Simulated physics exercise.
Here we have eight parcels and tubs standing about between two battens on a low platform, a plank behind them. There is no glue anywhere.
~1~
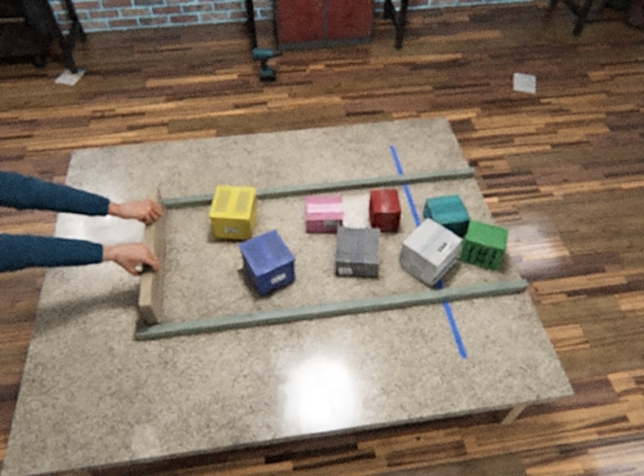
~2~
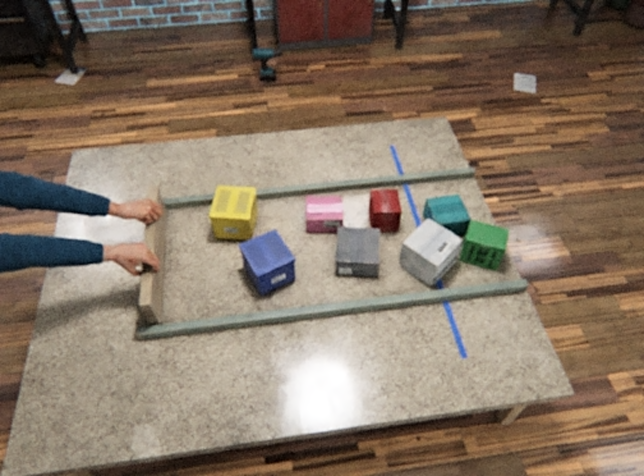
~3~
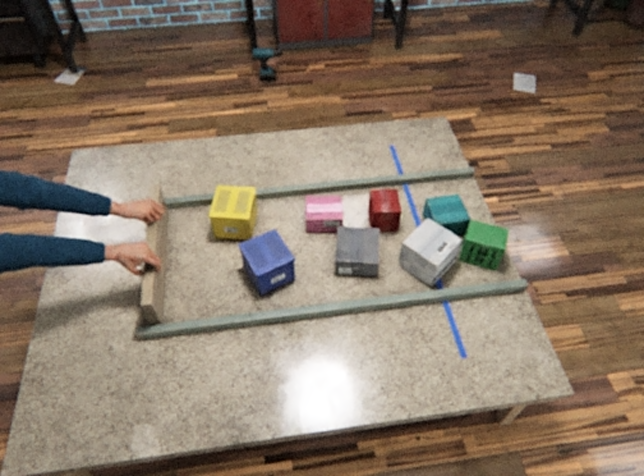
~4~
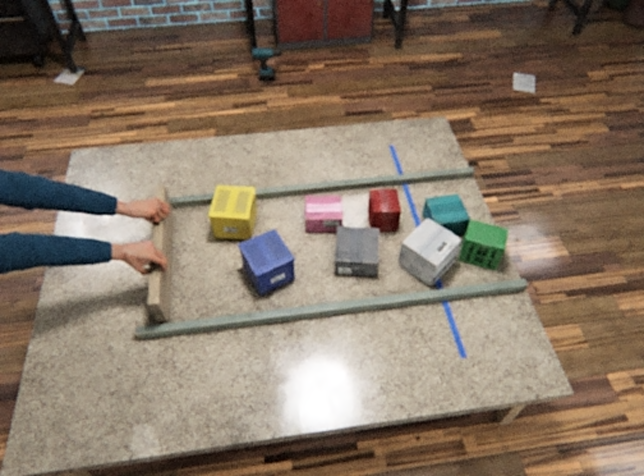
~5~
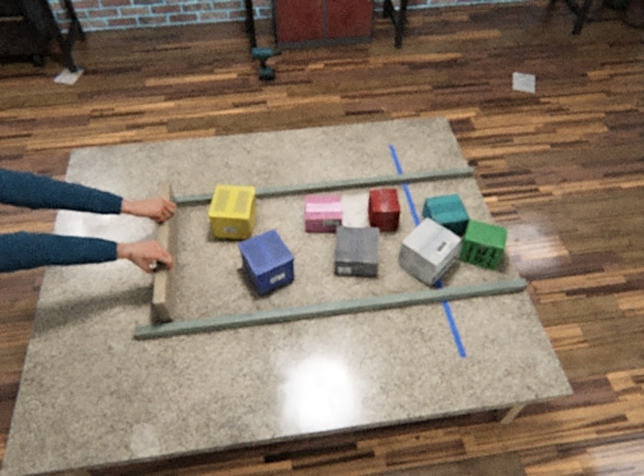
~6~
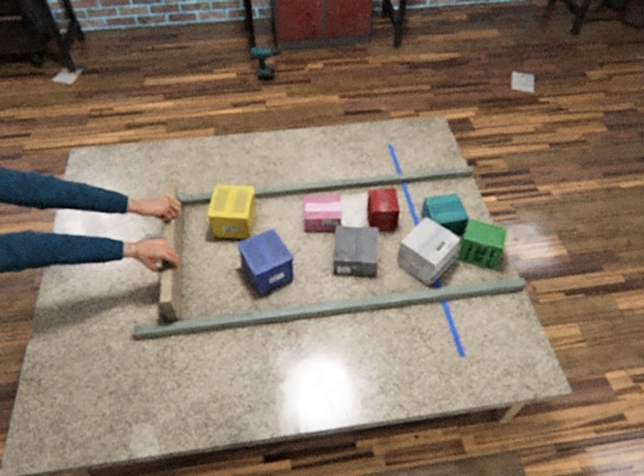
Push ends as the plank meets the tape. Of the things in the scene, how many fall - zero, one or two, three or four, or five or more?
Of those, three or four fall.
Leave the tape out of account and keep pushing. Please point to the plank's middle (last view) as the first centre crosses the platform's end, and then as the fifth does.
The middle is near (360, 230) first and near (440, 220) after.
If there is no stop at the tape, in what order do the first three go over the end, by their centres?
It goes the green crate, after that the turquoise parcel, and finally the white parcel.
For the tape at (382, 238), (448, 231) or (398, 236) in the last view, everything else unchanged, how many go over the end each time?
You'd get 2, then 6, then 2.
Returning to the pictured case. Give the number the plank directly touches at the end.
It is in contact with 2.
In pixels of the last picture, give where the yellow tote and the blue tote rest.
Answer: First (430, 190), after that (451, 246).
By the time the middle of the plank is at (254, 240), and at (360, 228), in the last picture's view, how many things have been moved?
Tally: 2; 8.
Soon after, none off yet; green crate at rest near (482, 244); turquoise parcel at rest near (444, 216); white parcel at rest near (428, 252).
Then, none off yet; green crate moved a little near (494, 241); turquoise parcel moved a little near (458, 215); white parcel moved about its own width near (460, 258).
By the end, the number that fall off is three or four; fallen, red box, white parcel, turquoise parcel and green crate.
